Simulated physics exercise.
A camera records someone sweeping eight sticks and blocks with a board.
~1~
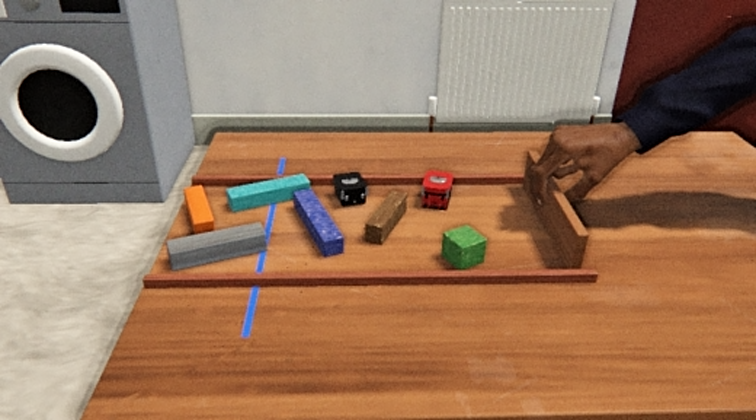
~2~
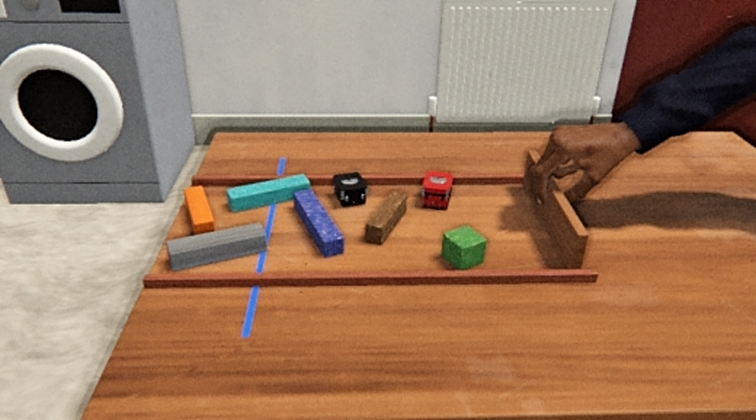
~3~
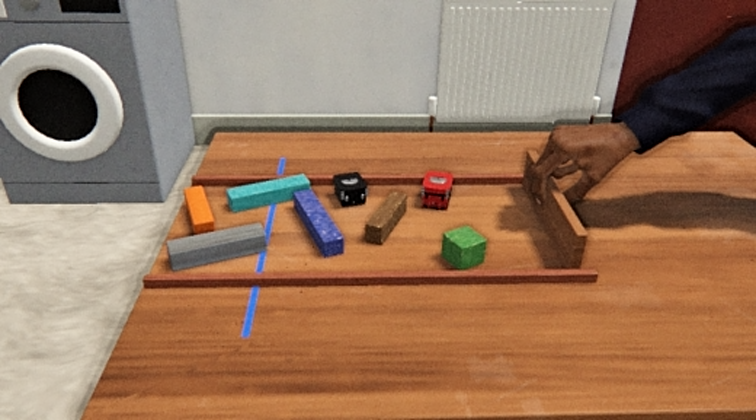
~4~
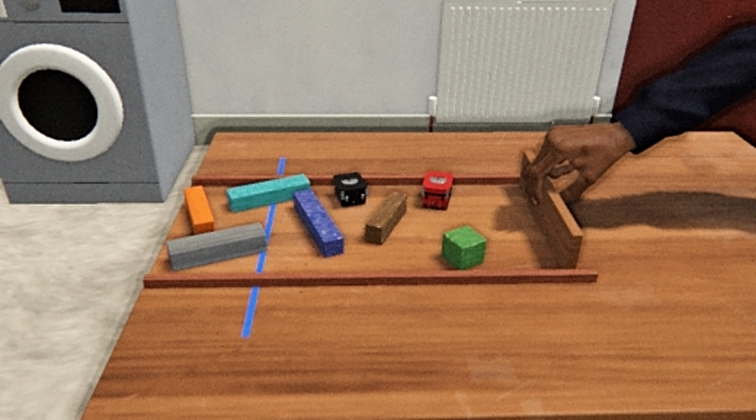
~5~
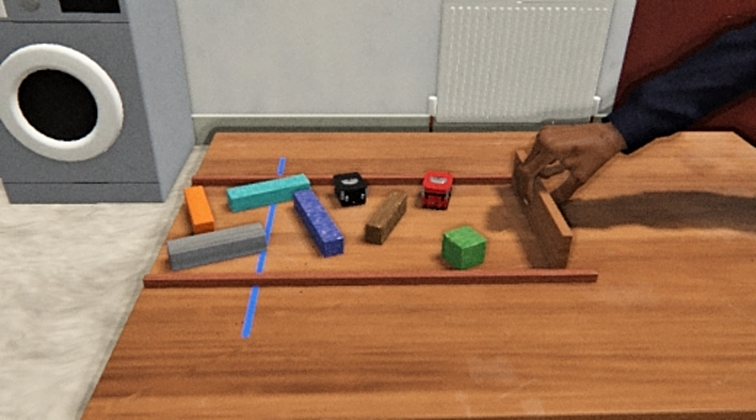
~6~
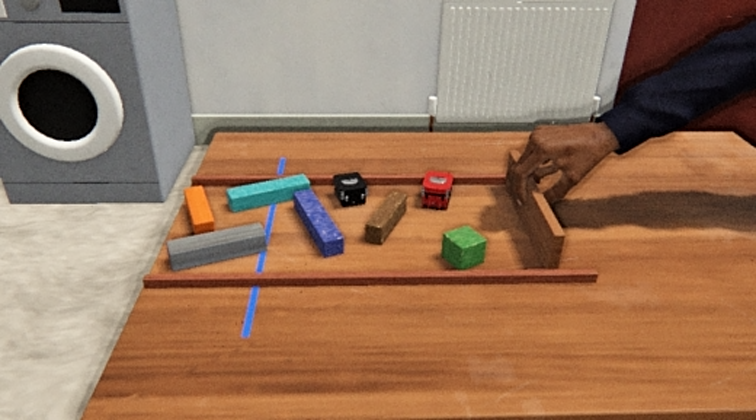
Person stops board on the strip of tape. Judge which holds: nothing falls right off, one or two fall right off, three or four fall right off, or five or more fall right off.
So the push knocks one or two off, going by the tape.
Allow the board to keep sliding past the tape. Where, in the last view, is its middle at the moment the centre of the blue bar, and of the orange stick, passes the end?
Estimated middle: (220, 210), and (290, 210) for the other.
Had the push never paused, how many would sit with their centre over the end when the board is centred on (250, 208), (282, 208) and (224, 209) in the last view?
Taking the three positions in turn, the counts come to 3, 1 and 3.
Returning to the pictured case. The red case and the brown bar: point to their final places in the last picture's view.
In the last picture they sit at about (261, 190) and about (260, 220).
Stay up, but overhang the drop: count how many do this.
Answer: 2.
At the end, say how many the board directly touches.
3 are in contact with it.
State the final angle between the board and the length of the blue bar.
Angle: Around 15°.
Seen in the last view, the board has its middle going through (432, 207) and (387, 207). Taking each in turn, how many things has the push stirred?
By then 2, and later 4.
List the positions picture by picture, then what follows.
In the first frame, orange stick (199, 211); grey stick (218, 246); turquoise bar (269, 193); board (551, 206); tape (269, 227).
In the second frame, grey stick (218, 247); green block (464, 248).
In the third frame, turquoise bar (269, 193); red case (437, 191).
In the fourth frame, orange stick (199, 212); board (546, 206).
In the fifth frame, grey stick (218, 247); brown bar (387, 217).
In the sixth frame, orange stick (199, 212); grey stick (218, 247); turquoise bar (269, 193); board (531, 206); tape (269, 227).
Soon after, none off yet; orange stick at rest near (199, 212); grey stick at rest near (218, 247); turquoise bar at rest near (269, 193).
In the end, the number that fall off is one or two; gone, orange stick.
